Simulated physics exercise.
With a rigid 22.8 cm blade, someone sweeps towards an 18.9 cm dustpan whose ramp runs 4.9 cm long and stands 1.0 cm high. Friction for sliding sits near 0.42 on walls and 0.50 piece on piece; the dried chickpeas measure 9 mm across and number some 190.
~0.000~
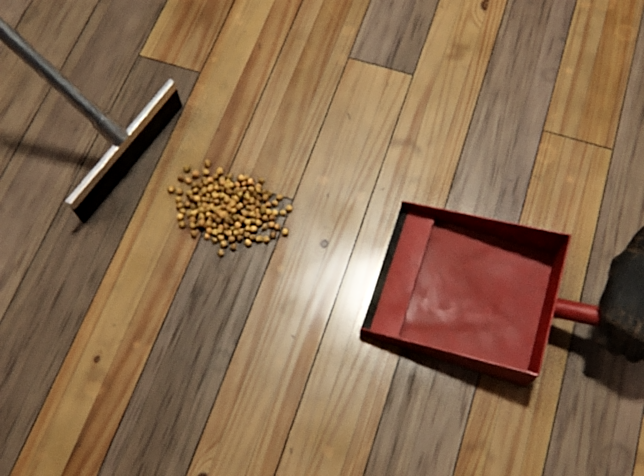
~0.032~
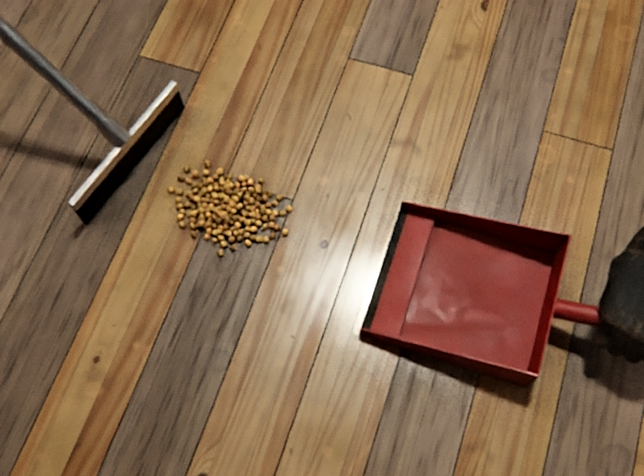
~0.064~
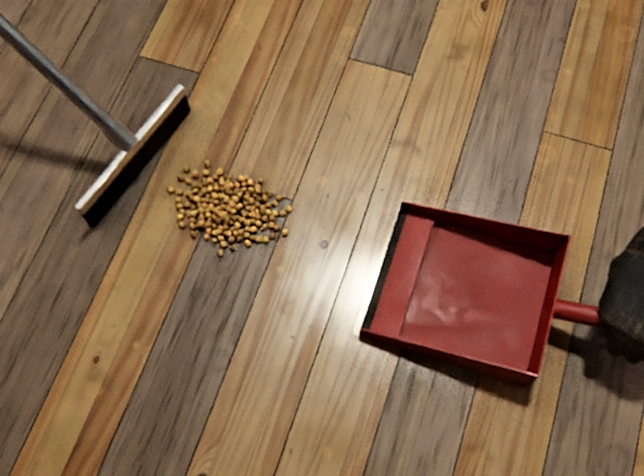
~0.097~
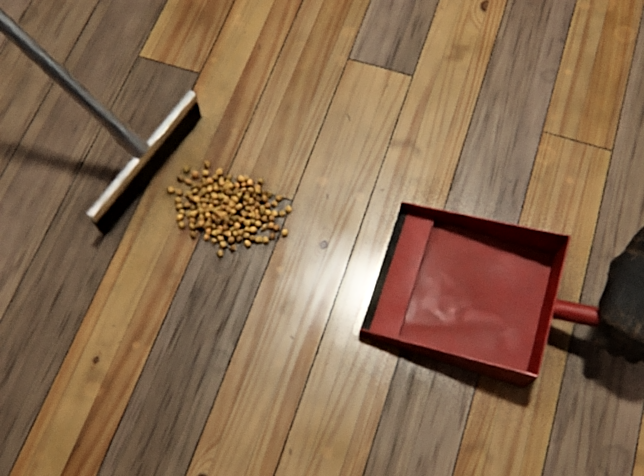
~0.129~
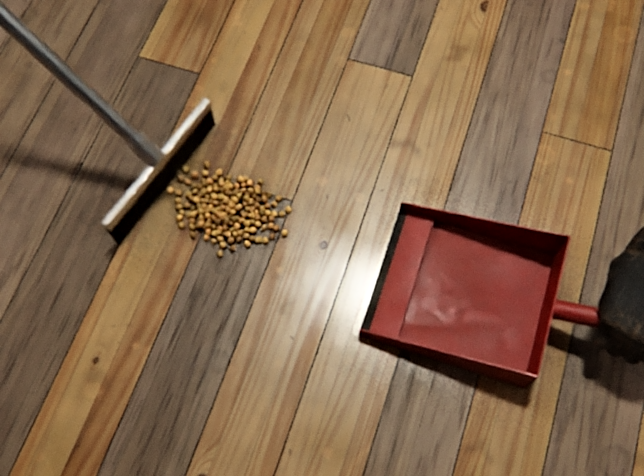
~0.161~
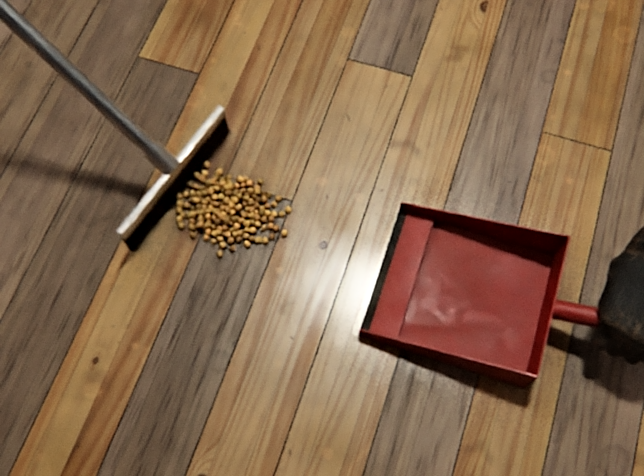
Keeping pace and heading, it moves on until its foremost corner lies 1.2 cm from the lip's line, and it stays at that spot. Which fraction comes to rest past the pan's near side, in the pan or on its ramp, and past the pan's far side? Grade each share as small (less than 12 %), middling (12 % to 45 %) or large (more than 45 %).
Near side - middling, pan - middling, far side - small.
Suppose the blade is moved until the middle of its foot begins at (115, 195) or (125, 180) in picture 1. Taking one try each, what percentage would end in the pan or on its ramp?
Close to 35 in a hundred, then close to 35 in a hundred.
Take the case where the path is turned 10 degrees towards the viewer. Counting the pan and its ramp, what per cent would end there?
Around 30 %.
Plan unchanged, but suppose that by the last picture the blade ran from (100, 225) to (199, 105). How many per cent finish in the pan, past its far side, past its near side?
Pan: 35, far side: 5, near side: 20.
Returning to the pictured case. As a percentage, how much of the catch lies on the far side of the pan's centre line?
Close to 40 %.
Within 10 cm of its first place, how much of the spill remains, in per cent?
About 0 percent.
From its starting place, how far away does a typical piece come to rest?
It works out to roughly 24 cm.
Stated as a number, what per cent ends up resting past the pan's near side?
Close to 15 in a hundred end up there.
After 0.34 s, middle of the blade 17 cm from the lip; 0 % over the lip, far side 5 %, near side 0 %.
After 0.46 s, middle of the blade 8 cm from the lip; 0 % over the lip, far side 5 %, near side 10 %.
After 0.71 s, middle of the blade 4 cm from the lip; 35 % over the lip, far side 5 %, near side 15 %.
By 1.4 s all is still; near side 15 %, pan 35 %, far side 5 %, in front of the lip or behind the blade 45 %.
